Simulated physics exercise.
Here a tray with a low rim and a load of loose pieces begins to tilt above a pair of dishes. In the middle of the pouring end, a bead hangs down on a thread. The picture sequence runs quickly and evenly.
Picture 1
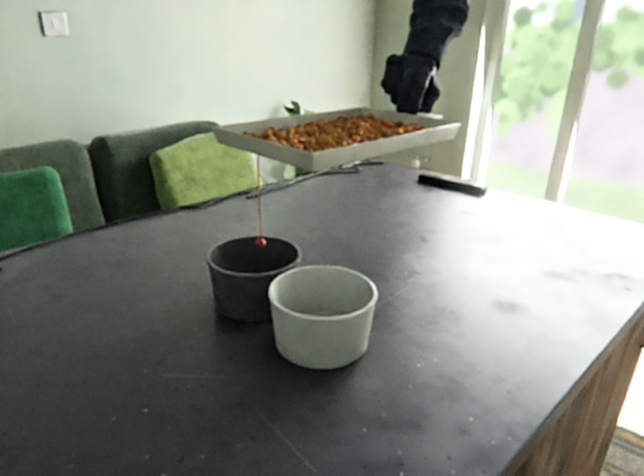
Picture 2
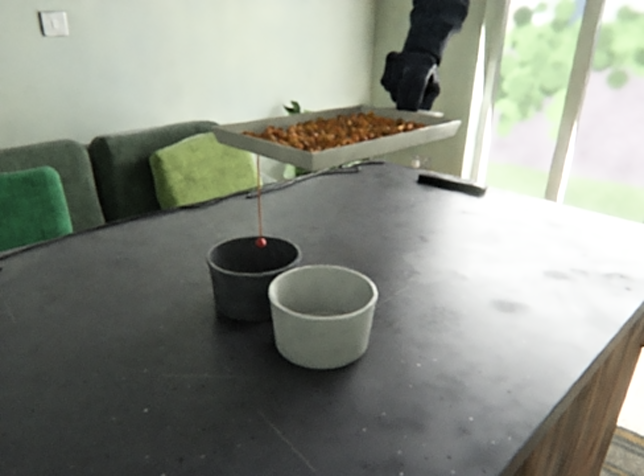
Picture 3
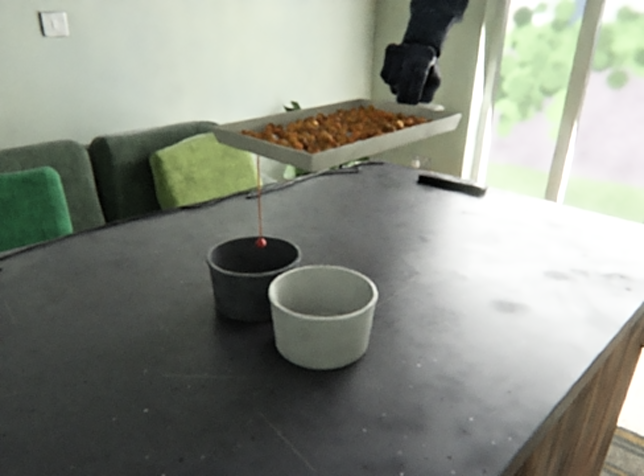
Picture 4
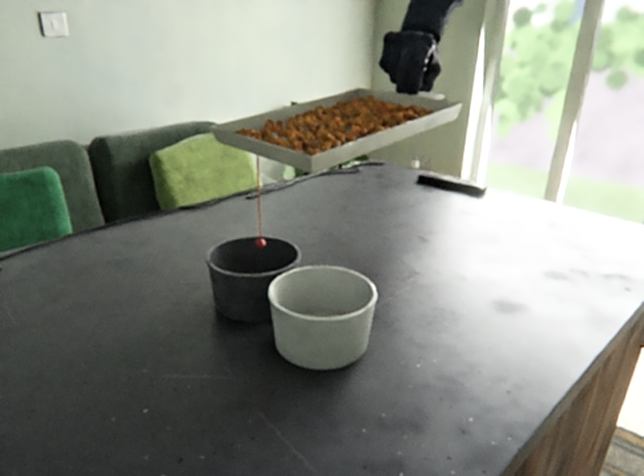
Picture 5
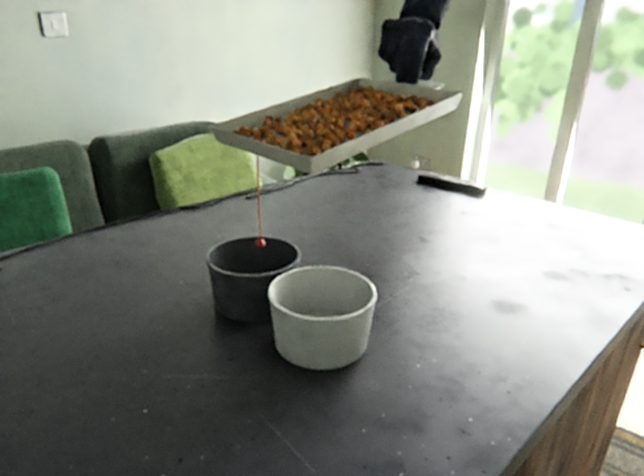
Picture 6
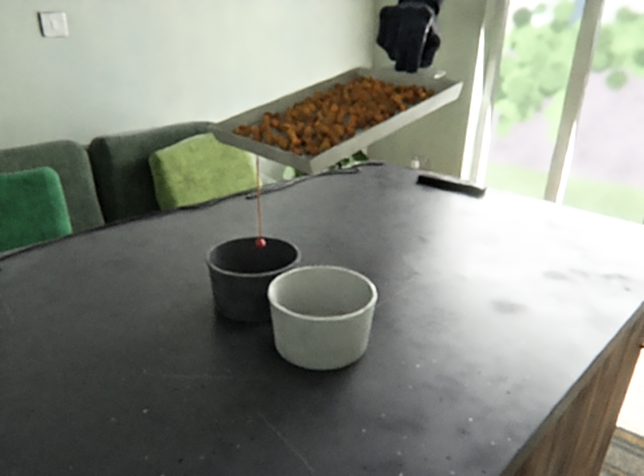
On a dark indoor table, a black-gloved hand raising the far end of a tray of roasted chickpeas above two dishes.
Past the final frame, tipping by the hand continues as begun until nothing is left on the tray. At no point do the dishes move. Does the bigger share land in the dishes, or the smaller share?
The smaller share lands in them.
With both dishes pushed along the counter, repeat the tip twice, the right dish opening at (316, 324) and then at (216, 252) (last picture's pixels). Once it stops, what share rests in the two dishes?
70 %, then 20 %.
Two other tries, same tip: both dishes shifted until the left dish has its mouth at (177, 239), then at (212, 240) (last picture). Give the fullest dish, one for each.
Trial one goes to the one to the right, trial two to the one to the right.
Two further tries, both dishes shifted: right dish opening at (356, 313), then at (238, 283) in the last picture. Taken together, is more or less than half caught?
With the first shift the pair saves less than a half; with the second, beyond half.
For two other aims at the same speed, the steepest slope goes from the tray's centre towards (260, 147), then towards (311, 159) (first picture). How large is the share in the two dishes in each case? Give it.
Shares, approx.: 20 %, then 70 %.
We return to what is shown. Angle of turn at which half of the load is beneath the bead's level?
Angle: Close to 105°.
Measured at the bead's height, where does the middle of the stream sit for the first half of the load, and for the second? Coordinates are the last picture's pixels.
Earlier portion about (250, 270); later portion about (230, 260).
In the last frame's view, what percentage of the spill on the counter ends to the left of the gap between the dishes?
It works out at some 100 percent.
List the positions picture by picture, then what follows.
In the first picture, corners of the pouring end near (217, 126) and (313, 152), level; middle of the load near (338, 134), roasted chickpeas; left dish near (217, 287); right dish near (283, 330); bead on its thread near (261, 243).
In the second picture, corners of the pouring end near (217, 126) and (313, 152), level; middle of the load near (338, 133).
In the third picture, corners of the pouring end near (217, 126) and (312, 153), tipped barely, lowest at the right corner; middle of the load near (338, 129).
In the fourth picture, corners of the pouring end near (215, 126) and (311, 154), tipped a little, lowest at the right corner; middle of the load near (338, 124).
In the fifth picture, corners of the pouring end near (215, 126) and (311, 156), tipped a little, lowest at the right corner; middle of the load near (337, 118).
In the sixth picture, corners of the pouring end near (214, 125) and (310, 157), tipped a little, lowest at the right corner; middle of the load near (336, 112); left dish near (217, 287); right dish near (283, 331).
Shortly afterwards, tray tipped steeply; all but a few on the tray; only a few outside both; only a few in the air.
Next, tray tipped right over; all but a few on the tray; only a few in the right dish; only a few outside both.
Some moments later, tray tipped past a quarter turn; near a quarter in the right dish; a little in the left dish; near two thirds outside both.
In the end, tray tipped past a quarter turn; near a quarter in the right dish; a little in the left dish; near two thirds outside both.
